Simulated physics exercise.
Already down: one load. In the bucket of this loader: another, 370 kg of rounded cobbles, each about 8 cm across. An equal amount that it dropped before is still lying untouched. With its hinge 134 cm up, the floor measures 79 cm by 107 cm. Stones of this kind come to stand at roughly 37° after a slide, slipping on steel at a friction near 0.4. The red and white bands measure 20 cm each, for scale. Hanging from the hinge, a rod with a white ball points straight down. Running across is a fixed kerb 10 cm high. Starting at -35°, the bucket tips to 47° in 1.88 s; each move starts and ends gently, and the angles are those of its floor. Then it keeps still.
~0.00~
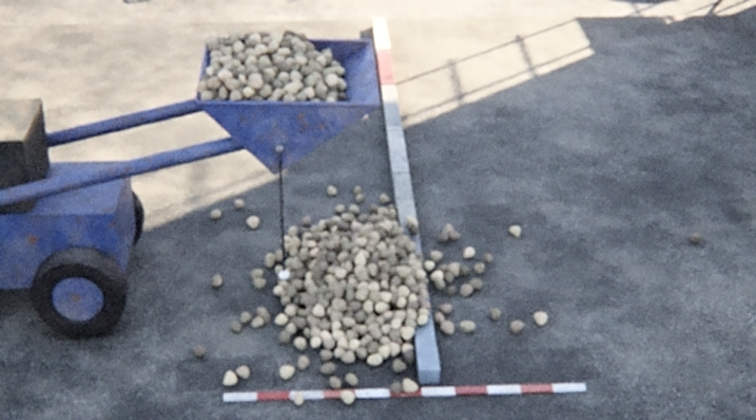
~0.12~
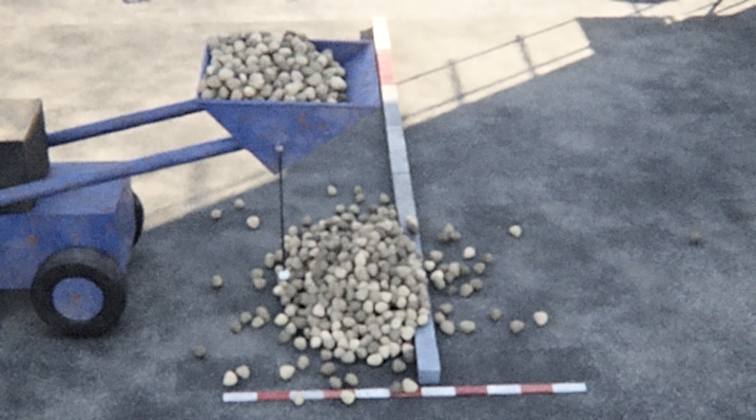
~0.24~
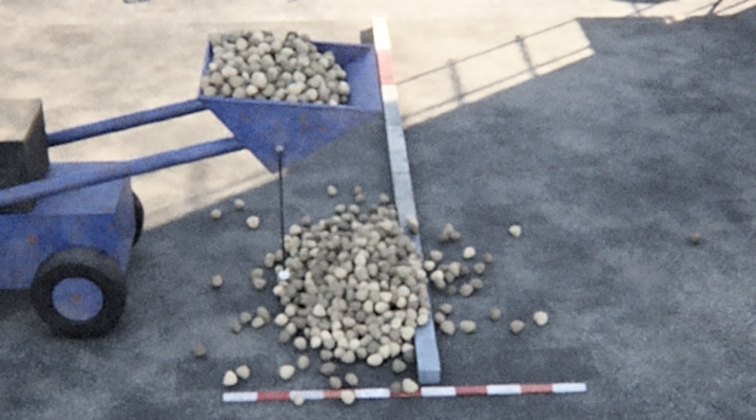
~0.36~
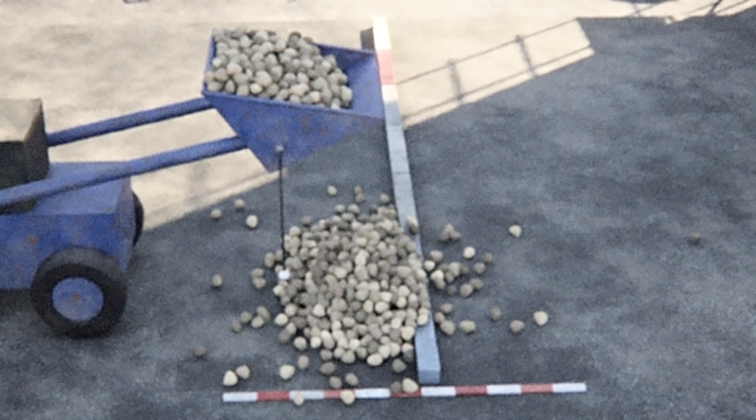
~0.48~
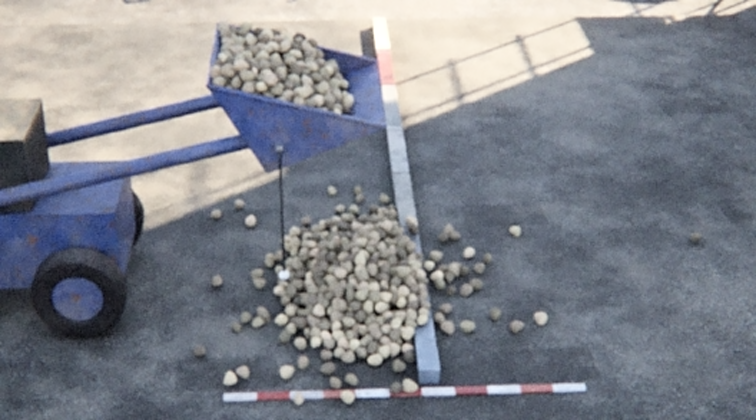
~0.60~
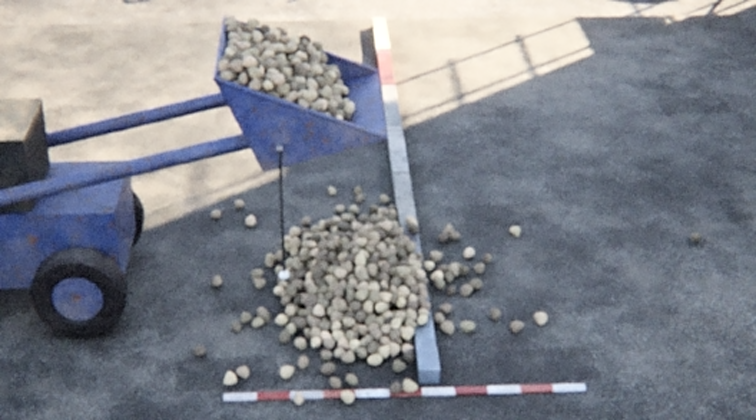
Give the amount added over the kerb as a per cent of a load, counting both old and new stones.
About 57 per cent of a load.
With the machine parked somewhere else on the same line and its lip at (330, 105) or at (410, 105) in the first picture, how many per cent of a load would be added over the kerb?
First place about 15 %, second about 85 %.
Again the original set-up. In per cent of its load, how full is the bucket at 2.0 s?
Close to 5 in a hundred is still held.
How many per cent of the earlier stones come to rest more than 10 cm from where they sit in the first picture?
10 %.
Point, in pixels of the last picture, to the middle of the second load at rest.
The middle ends up near (433, 269).
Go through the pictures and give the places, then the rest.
The bucket is at -35°, its lip at (380, 105); the top of the load is at (274, 46). The earlier load is highest near (369, 247), 25 cm above ground level, 96 % on this side of the kerb, 5 % over the kerb, in the first picture.
Lip at (380, 106), floor tilted -34°, highest stones at (256, 42); the stones move at 0.1 m/s on average, in the second picture.
The bucket is at -31°, its lip at (382, 111); the top of the load is at (240, 39); the stones move at 0.1 m/s on average, in the third picture.
Lip at (384, 118), floor tilted -27°, highest stones at (237, 38); the stones move at 0.2 m/s on average, in the fourth picture.
Lip at (386, 127), floor tilted -22°, highest stones at (233, 36); the stones move at 0.2 m/s on average, in the fifth picture.
The bucket is at -15°, its lip at (387, 138); the top of the load is at (238, 33); the stones move at 0.3 m/s on average, in the sixth picture.
After 1.4 s the floor is at 34°; in per cent of one load, 81 in the bucket, 114 on this side of the kerb, 5 over the kerb; the foremost stones are at (526, 274).
After 2.0 s the floor is at 47°; in per cent of one load, 7 in the bucket, 157 on this side of the kerb, 37 over the kerb; the foremost stones are at (555, 276).
After 2.3 s the floor is at 47°; in per cent of one load, 0 in the bucket, 145 on this side of the kerb, 56 over the kerb; the foremost stones are at (606, 287).
After 4.8 s the floor is at 47°; in per cent of one load, 0 in the bucket, 139 on this side of the kerb, 61 over the kerb; the foremost stones are at (658, 285). Net gain over the kerb, 57.
